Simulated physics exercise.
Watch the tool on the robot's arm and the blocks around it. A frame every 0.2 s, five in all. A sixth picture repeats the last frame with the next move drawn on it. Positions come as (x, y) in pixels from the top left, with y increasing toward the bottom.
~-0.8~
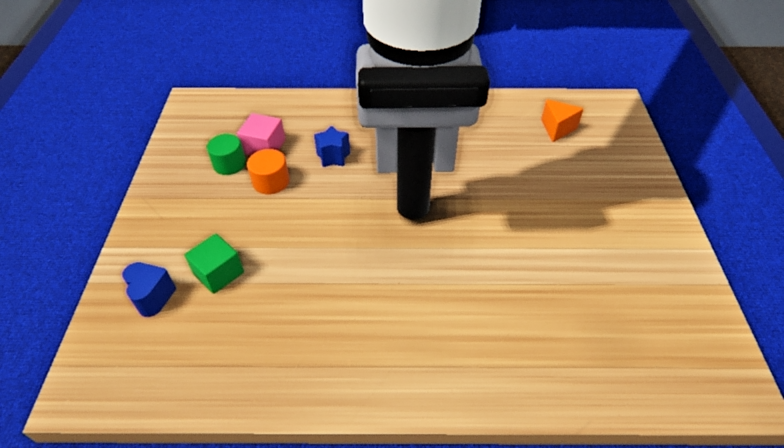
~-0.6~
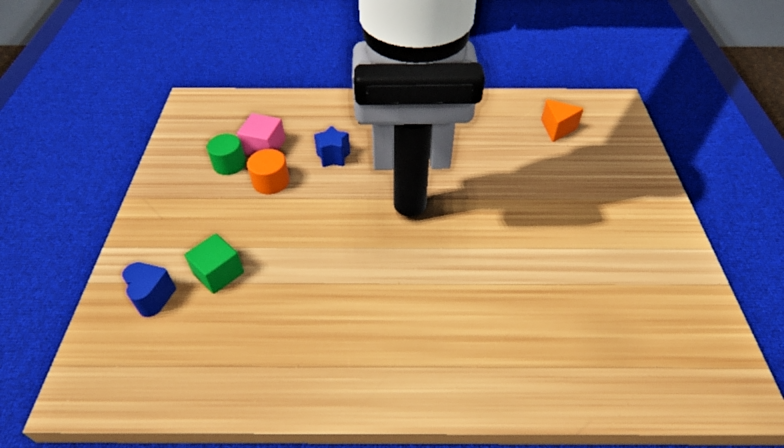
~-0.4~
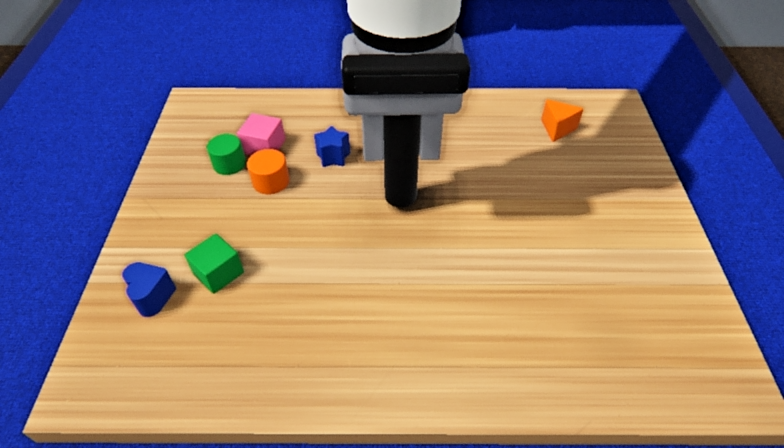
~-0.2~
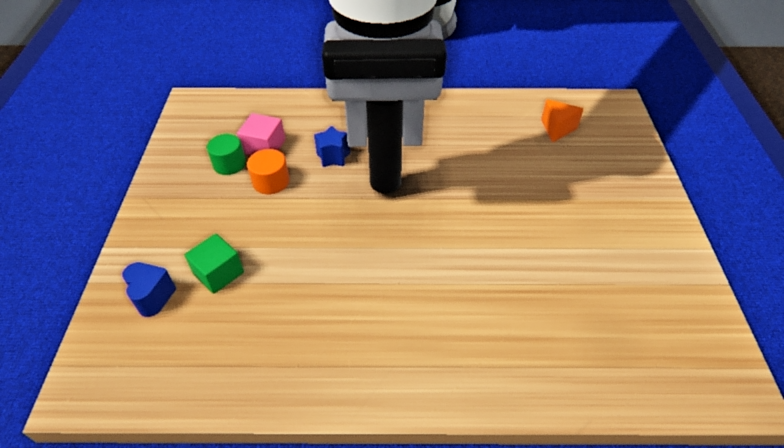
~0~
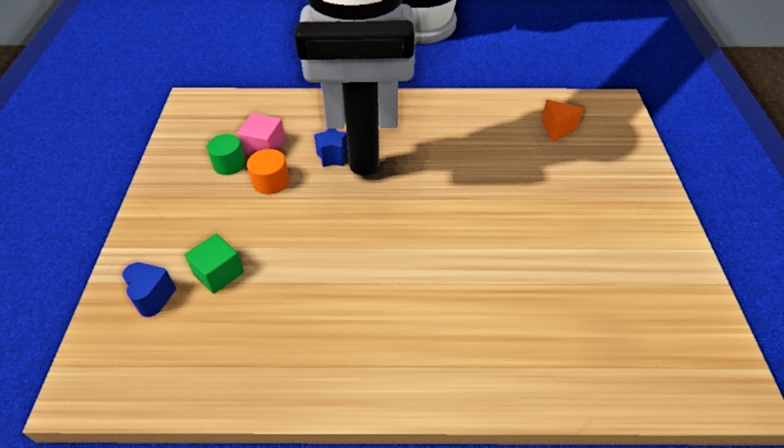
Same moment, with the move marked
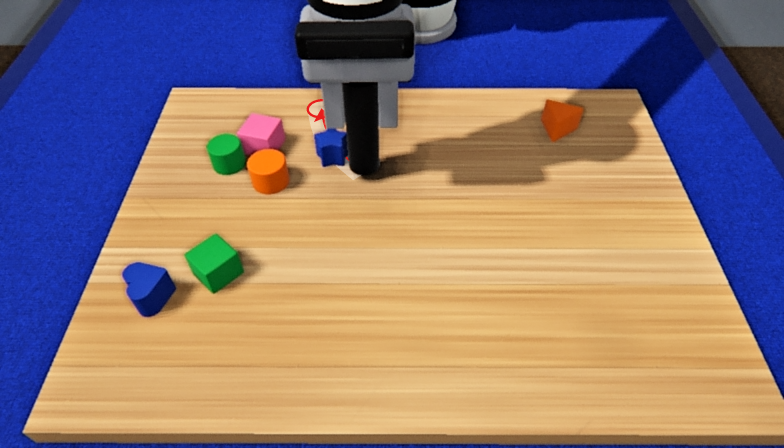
The robot arm moved its black tool a short way up and to the left over the wooden board, ending close beside the blue star, while the colored blocks all stayed where they were.
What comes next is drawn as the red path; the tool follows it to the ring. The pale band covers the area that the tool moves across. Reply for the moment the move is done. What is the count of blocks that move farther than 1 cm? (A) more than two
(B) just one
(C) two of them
B.
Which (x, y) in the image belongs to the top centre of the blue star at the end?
That would be at about pixel (299, 121).
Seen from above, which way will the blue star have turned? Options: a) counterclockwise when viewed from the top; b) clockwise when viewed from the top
Answer: A.
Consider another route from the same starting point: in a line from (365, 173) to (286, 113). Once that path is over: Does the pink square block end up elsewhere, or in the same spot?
The push reaches it.
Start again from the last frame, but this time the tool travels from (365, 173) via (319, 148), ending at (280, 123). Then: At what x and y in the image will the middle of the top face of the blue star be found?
Expect it around (258, 92).
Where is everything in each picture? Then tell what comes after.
The first frame shows tool tip (413, 208); block tops, pink square block (259, 125); blue star (331, 136).
The second frame shows tool (410, 205); blocks unchanged.
The third frame shows tool (401, 196); blocks unchanged.
The fourth frame shows tool (386, 183); blocks unchanged.
The fifth frame shows tool (364, 165); pink square block (259, 125); blue star (331, 136).
Path on the board, from (365, 173) by way of (341, 153) and (327, 131) to (321, 109).
On the path given first. One third of the way, tool (340, 144); blue star (312, 127).
Two thirds of the way, tool (326, 122); blue star (299, 121), turned 45° anticlockwise.
At the end, tool (321, 101); pink square block in place; blue star (299, 121), turned 45° anticlockwise.
